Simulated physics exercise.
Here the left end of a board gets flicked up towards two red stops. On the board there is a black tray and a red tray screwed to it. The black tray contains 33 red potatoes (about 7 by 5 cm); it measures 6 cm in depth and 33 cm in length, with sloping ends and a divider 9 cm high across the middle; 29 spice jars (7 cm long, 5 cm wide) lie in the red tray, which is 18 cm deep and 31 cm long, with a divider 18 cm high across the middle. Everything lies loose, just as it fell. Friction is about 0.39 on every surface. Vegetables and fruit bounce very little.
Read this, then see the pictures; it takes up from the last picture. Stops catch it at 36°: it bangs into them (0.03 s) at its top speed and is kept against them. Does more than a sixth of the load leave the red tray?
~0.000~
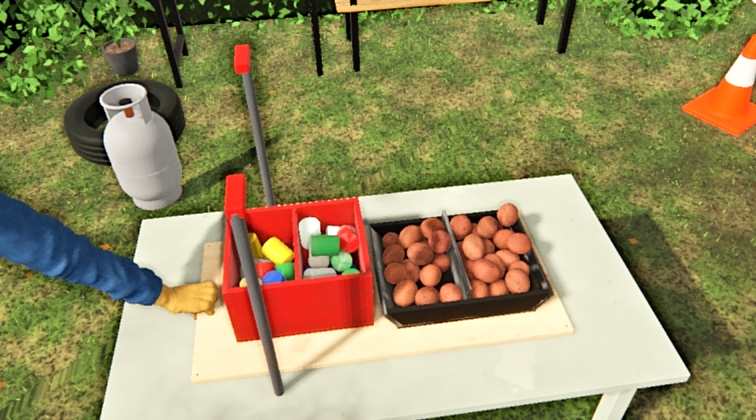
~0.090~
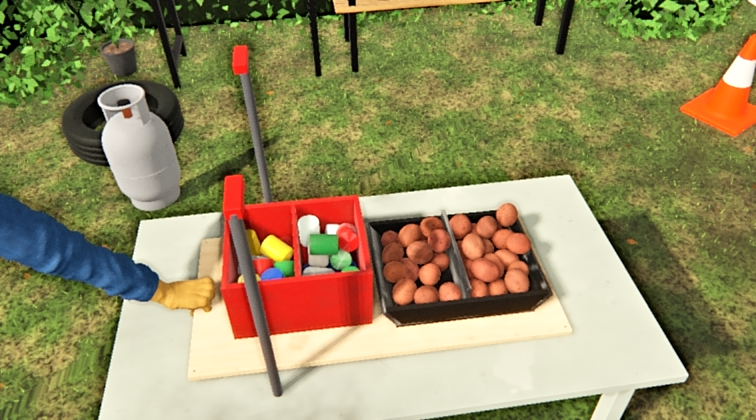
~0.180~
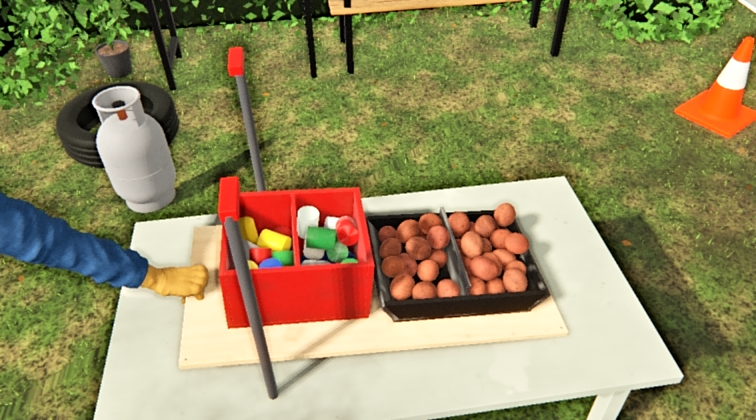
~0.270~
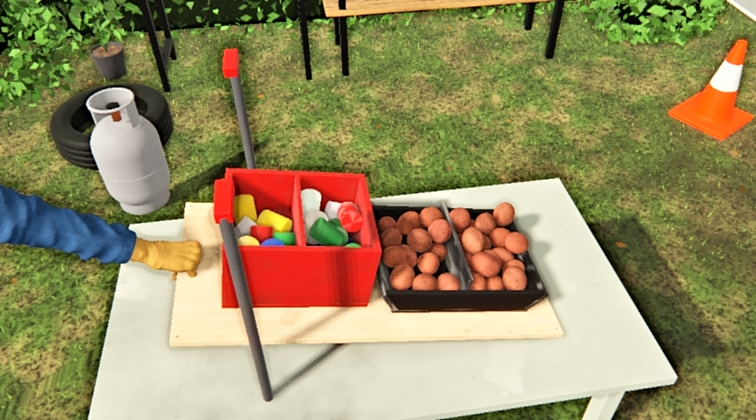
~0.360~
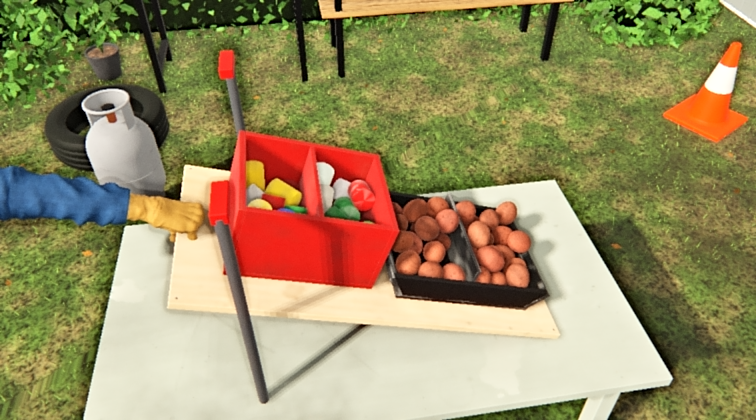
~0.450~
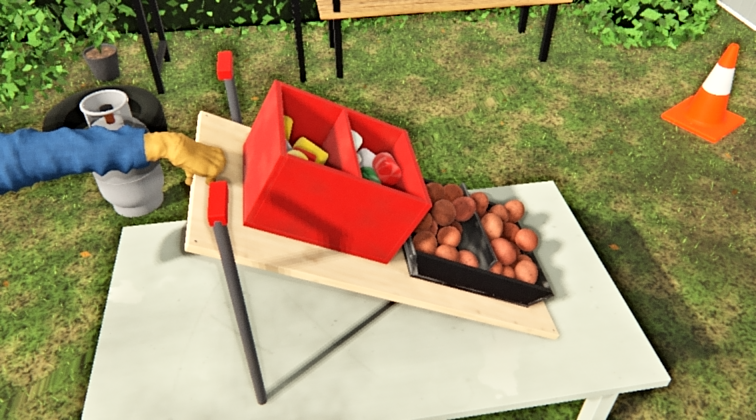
The portion lost is higher than a sixth.
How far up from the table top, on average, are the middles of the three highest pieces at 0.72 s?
I'd put it close to 64 cm.
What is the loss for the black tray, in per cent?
For the black tray, 15 percent.
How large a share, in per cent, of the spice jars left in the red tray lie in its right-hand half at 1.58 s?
Share in that half: Close to 60 %.
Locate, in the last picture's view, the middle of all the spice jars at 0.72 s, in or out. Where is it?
I'd put it close to (390, 141).
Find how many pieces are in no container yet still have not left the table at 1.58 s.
My count comes to close to 8.
After 0.48 s, it hits the stops.
After 0.58 s, tilt 36°; the black tray has all 33 and the red tray has all 29.
After 0.72 s, tilt 36°; the black tray is down by 1 of 33 and the red tray is down by 2 of 29.
After 0.98 s, tilt 36°; the black tray is down by 4 of 33 and the red tray is down by 9 of 29.
Final count (at 1.58 s), the black tray is down by 5 of 33 and the red tray is down by 10 of 29. Asked share, 10 of 29, 34 per cent.
